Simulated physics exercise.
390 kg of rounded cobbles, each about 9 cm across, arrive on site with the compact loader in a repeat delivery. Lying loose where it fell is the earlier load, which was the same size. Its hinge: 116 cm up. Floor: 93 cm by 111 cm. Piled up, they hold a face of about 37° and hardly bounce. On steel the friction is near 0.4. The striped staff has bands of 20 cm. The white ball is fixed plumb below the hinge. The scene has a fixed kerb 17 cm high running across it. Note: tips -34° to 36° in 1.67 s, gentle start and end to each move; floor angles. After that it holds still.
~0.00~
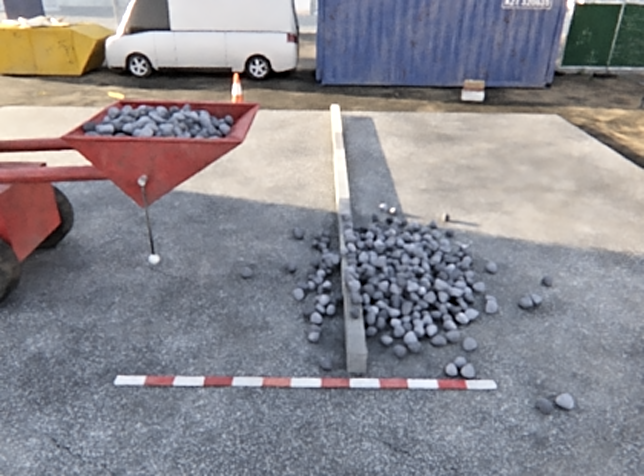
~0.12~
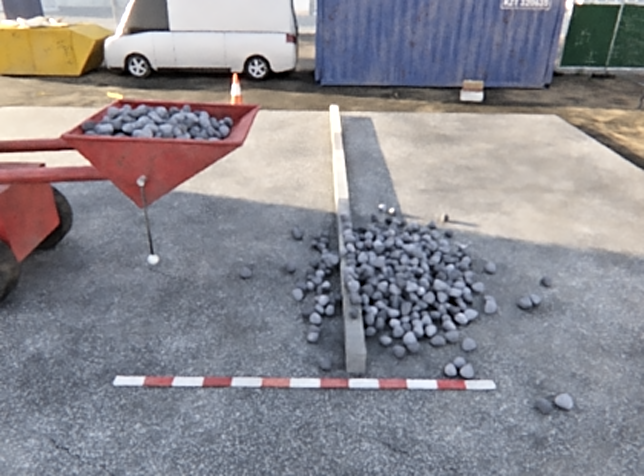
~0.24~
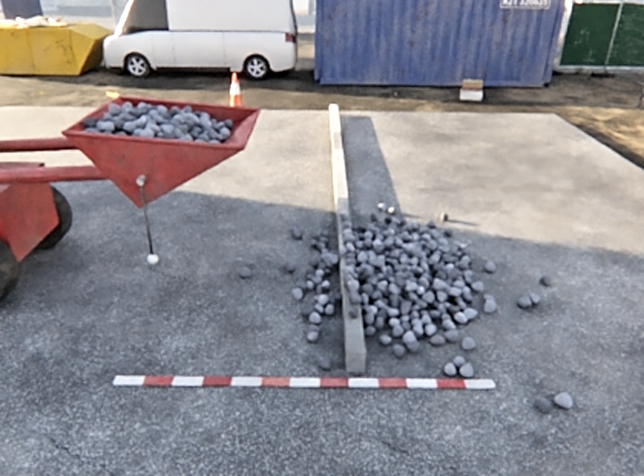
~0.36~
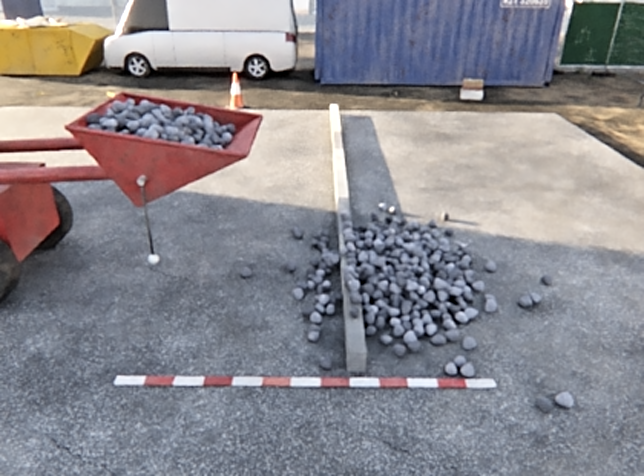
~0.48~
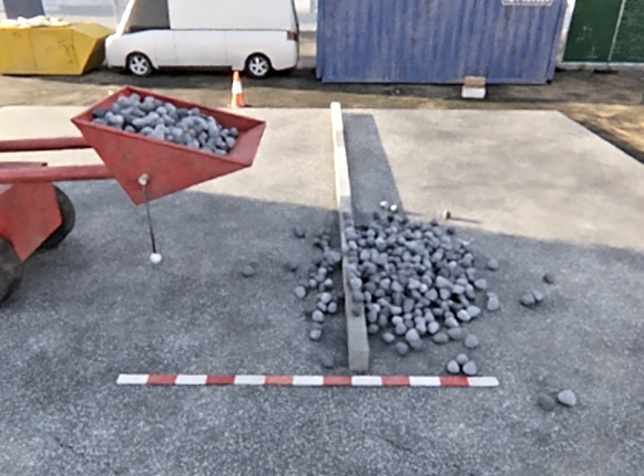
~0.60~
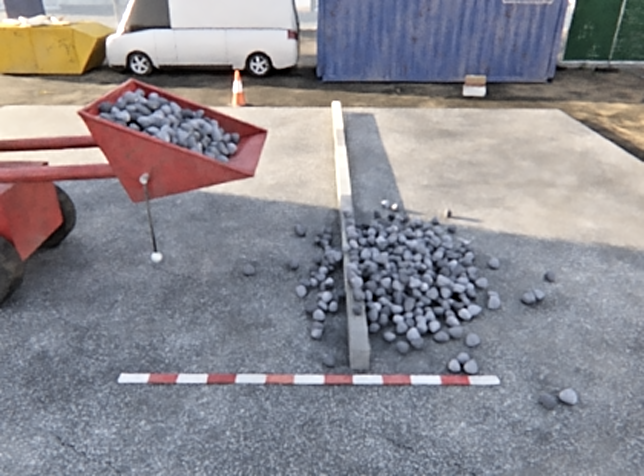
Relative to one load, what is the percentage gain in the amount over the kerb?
A gain of about 0 per cent.
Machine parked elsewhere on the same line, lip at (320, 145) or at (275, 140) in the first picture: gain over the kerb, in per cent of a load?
Roughly 25 per cent, then 0 per cent.
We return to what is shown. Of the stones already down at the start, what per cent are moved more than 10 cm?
Close to 5 in a hundred of them.
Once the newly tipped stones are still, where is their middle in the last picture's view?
In the last view, somewhere near (291, 265).
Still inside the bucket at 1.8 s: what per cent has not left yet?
Around 45 per cent of the load is still inside.
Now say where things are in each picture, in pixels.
In the first picture, lip at (243, 142), floor tilted -34°, highest stones at (161, 114). The earlier load is highest near (358, 269), 23 cm above ground level, 14 % on this side of the kerb, 86 % over the kerb.
In the second picture, the bucket is at -33°, its lip at (243, 144); the top of the load is at (144, 114); the stones move at 0.1 m/s on average.
In the third picture, the bucket is at -30°, its lip at (244, 148); the top of the load is at (130, 114); the stones move at 0.1 m/s on average.
In the fourth picture, the bucket is at -26°, its lip at (247, 156); the top of the load is at (127, 110); the stones move at 0.2 m/s on average.
In the fifth picture, the bucket is at -20°, its lip at (251, 165); the top of the load is at (130, 106); the stones move at 0.2 m/s on average.
In the sixth picture, the bucket is at -13°, its lip at (254, 176); the top of the load is at (136, 102); the stones move at 0.2 m/s on average.
After 1.2 s the floor is at 25°; in per cent of one load, 100 in the bucket, 15 on this side of the kerb, 86 over the kerb; the foremost stones are at (520, 300).
After 1.8 s the floor is at 36°; in per cent of one load, 45 in the bucket, 70 on this side of the kerb, 86 over the kerb; the foremost stones are at (520, 300).
After 2.1 s the floor is at 36°; in per cent of one load, 9 in the bucket, 106 on this side of the kerb, 86 over the kerb; the foremost stones are at (520, 300).
After 4.8 s the floor is at 36°; in per cent of one load, 0 in the bucket, 114 on this side of the kerb, 86 over the kerb; the foremost stones are at (520, 300). Net gain over the kerb, 0.
